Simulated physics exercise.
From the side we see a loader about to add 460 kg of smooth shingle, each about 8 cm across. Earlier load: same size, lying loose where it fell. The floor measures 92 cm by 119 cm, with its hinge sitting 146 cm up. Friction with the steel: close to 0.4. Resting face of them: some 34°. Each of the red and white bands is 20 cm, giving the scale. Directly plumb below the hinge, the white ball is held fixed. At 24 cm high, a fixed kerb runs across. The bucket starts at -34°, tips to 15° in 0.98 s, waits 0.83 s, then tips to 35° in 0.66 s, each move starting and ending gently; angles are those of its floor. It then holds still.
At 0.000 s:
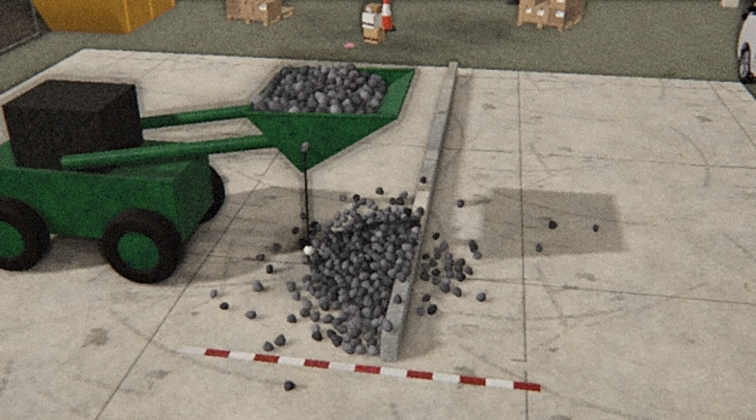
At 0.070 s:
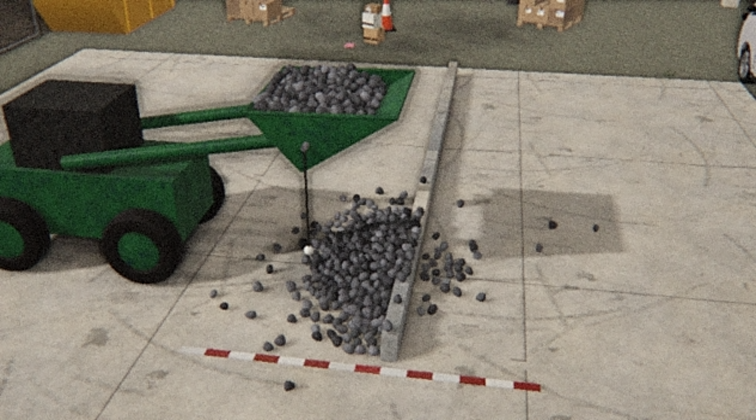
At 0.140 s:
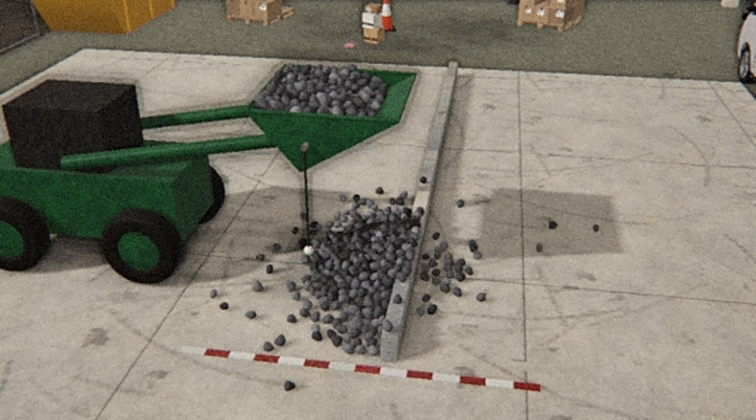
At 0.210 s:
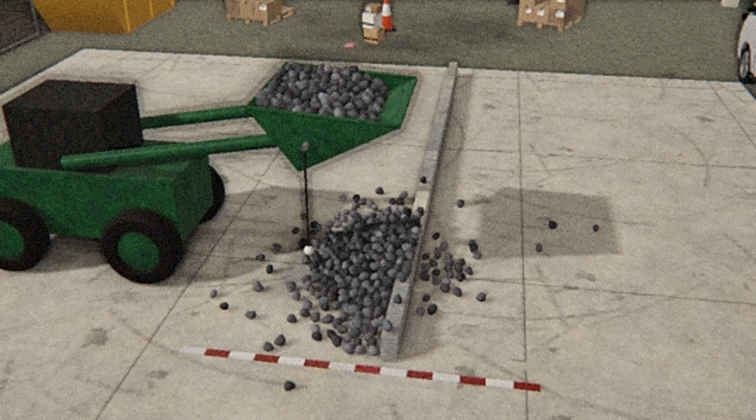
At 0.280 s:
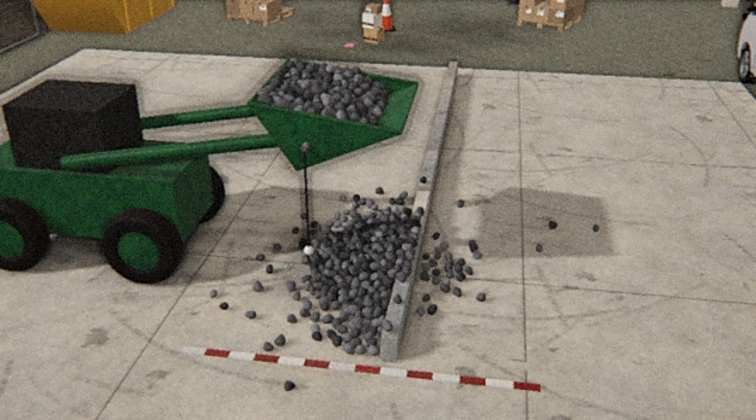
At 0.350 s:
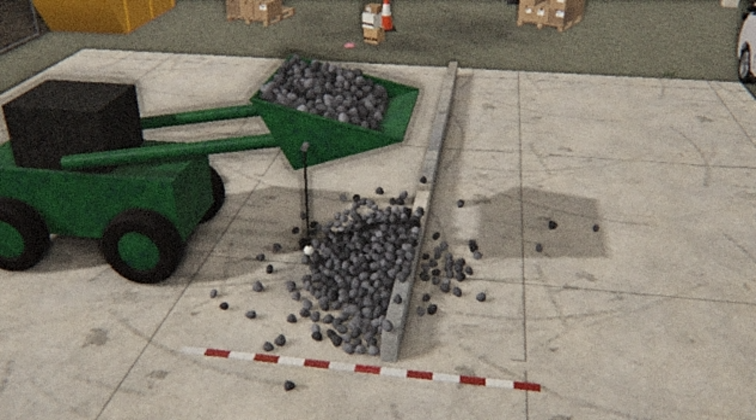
The clip shows a green loader holding a bucket of dark rounded stones above a loose heap piled against a low kerb; the bucket slowly tilts, its right-hand lip lowering slightly, while the stones inside shift a little and the heap stays still.
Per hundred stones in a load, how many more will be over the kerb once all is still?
96.
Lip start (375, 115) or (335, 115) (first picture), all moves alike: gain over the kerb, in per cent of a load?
85 % and 25 %.
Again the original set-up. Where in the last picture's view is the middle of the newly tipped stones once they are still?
Roughly at pixel (457, 266).
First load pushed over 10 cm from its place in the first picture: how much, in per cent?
5 %.
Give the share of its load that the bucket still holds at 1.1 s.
It holds some 100 percent.
After 0.7 s the floor is at 8°; in per cent of one load, 100 in the bucket, 93 on this side of the kerb, 6 over the kerb; the foremost stones are at (509, 251).
After 1.1 s the floor is at 15°; in per cent of one load, 98 in the bucket, 95 on this side of the kerb, 6 over the kerb; the foremost stones are at (509, 251).
After 2.9 s the floor is at 35°; in per cent of one load, 0 in the bucket, 99 on this side of the kerb, 100 over the kerb; the foremost stones are at (615, 272).
After 5.7 s the floor is at 35°; in per cent of one load, 0 in the bucket, 97 on this side of the kerb, 102 over the kerb; the foremost stones are at (618, 272). Net gain over the kerb, 96.
